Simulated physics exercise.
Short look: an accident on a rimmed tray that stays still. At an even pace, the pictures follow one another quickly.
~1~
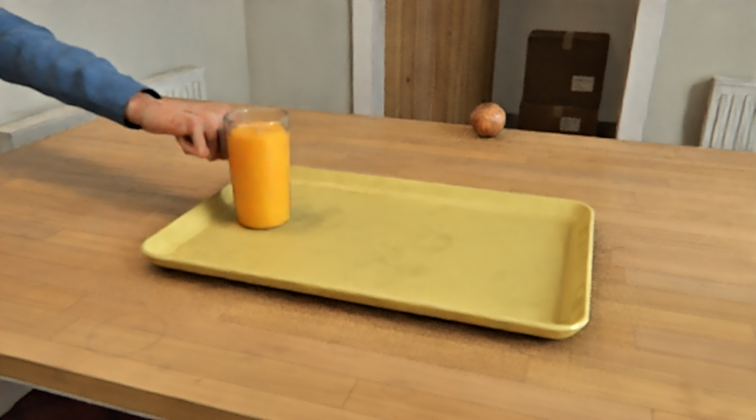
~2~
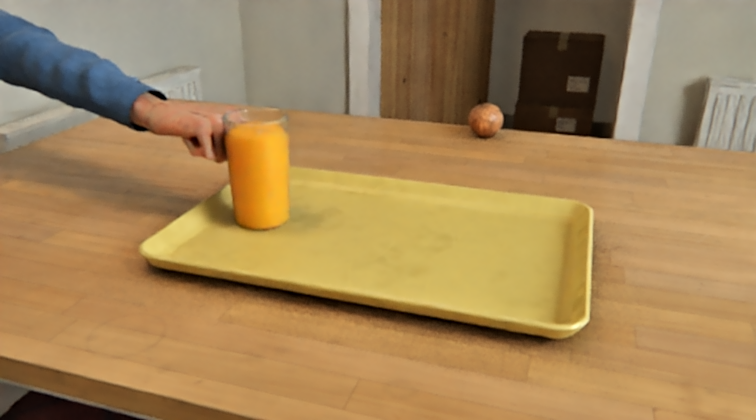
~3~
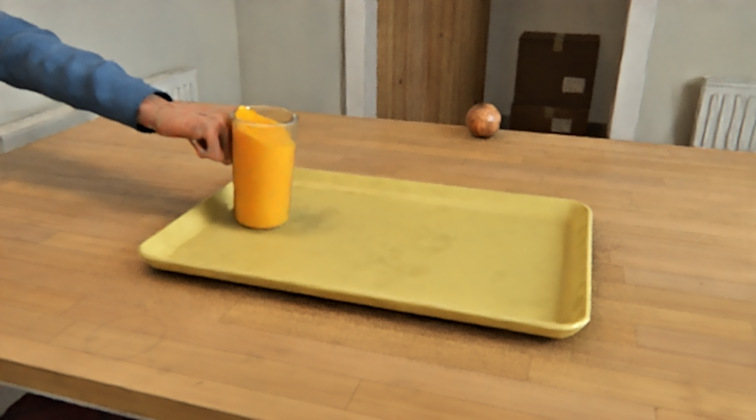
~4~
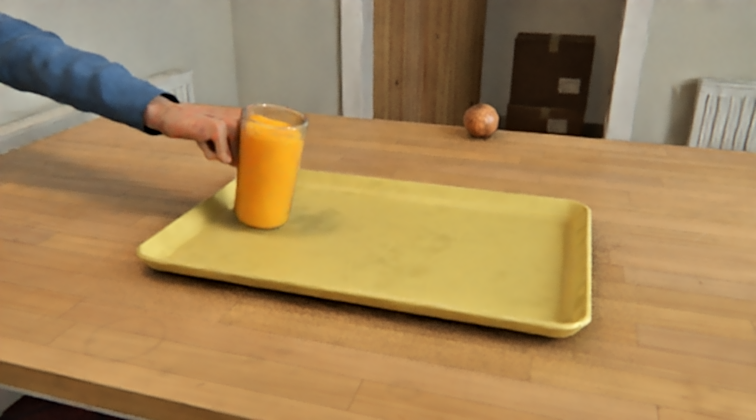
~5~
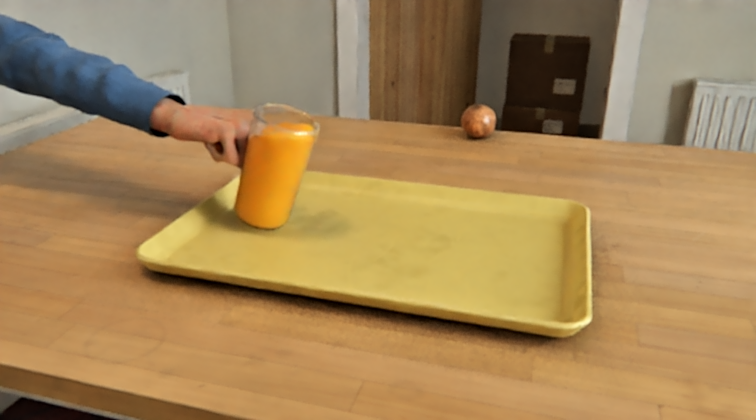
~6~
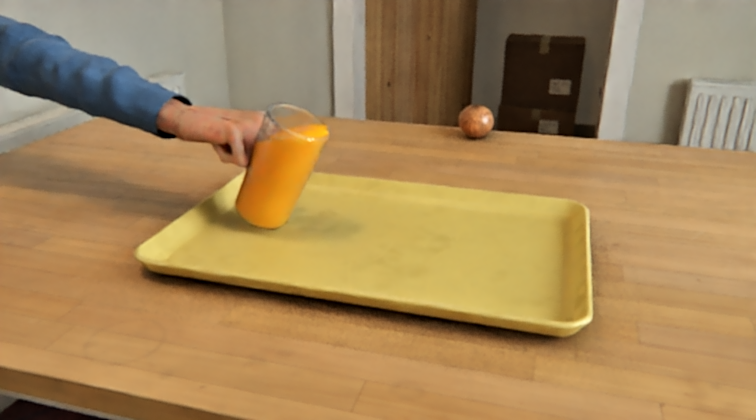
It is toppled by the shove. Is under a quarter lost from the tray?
The liquid lost off the tray tops a quarter.
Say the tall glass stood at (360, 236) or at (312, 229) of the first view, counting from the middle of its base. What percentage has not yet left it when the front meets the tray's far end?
About 75 per cent, then about 65 per cent.
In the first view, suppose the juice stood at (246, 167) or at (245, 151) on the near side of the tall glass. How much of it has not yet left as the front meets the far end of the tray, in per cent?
55 % and 55 %.
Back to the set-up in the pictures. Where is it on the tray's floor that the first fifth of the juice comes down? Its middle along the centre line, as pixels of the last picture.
Touchdown, mid-line: Approx. (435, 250).
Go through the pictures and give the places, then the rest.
The first frame shows tilt 0°; right rim (284, 120); surface from (235, 126) to (285, 131); the tray's far rim is at (589, 257); the tray is clear ahead.
The second frame shows tilt 0°; right rim (283, 120); surface from (233, 126) to (284, 131).
The third frame shows tilt 6°; right rim (293, 123); surface from (240, 110) to (292, 139).
The fourth frame shows tilt 12°; right rim (304, 126); surface from (250, 115) to (302, 135).
The fifth frame shows tilt 18°; right rim (315, 132); surface from (255, 139) to (315, 129).
The sixth frame shows tilt 25°; right rim (325, 138); surface from (260, 147) to (326, 129); 1 per cent is over the edge.
A moment on, the tall glass is falling and 99 per cent is in the glass, 1 on the tray and 0 above or beyond its rim.
Next, the tall glass lies on its side and 87 per cent is in the glass, 7 on the tray and 6 above or beyond its rim.
Then the tall glass lies on its side and 50 per cent is in the glass, 44 on the tray and 6 above or beyond its rim.
Later the tall glass lies on its side and 26 per cent is in the glass, 43 on the tray and 32 above or beyond its rim.
At rest 64 per cent is held by tray and glass, 36 is off the tray.
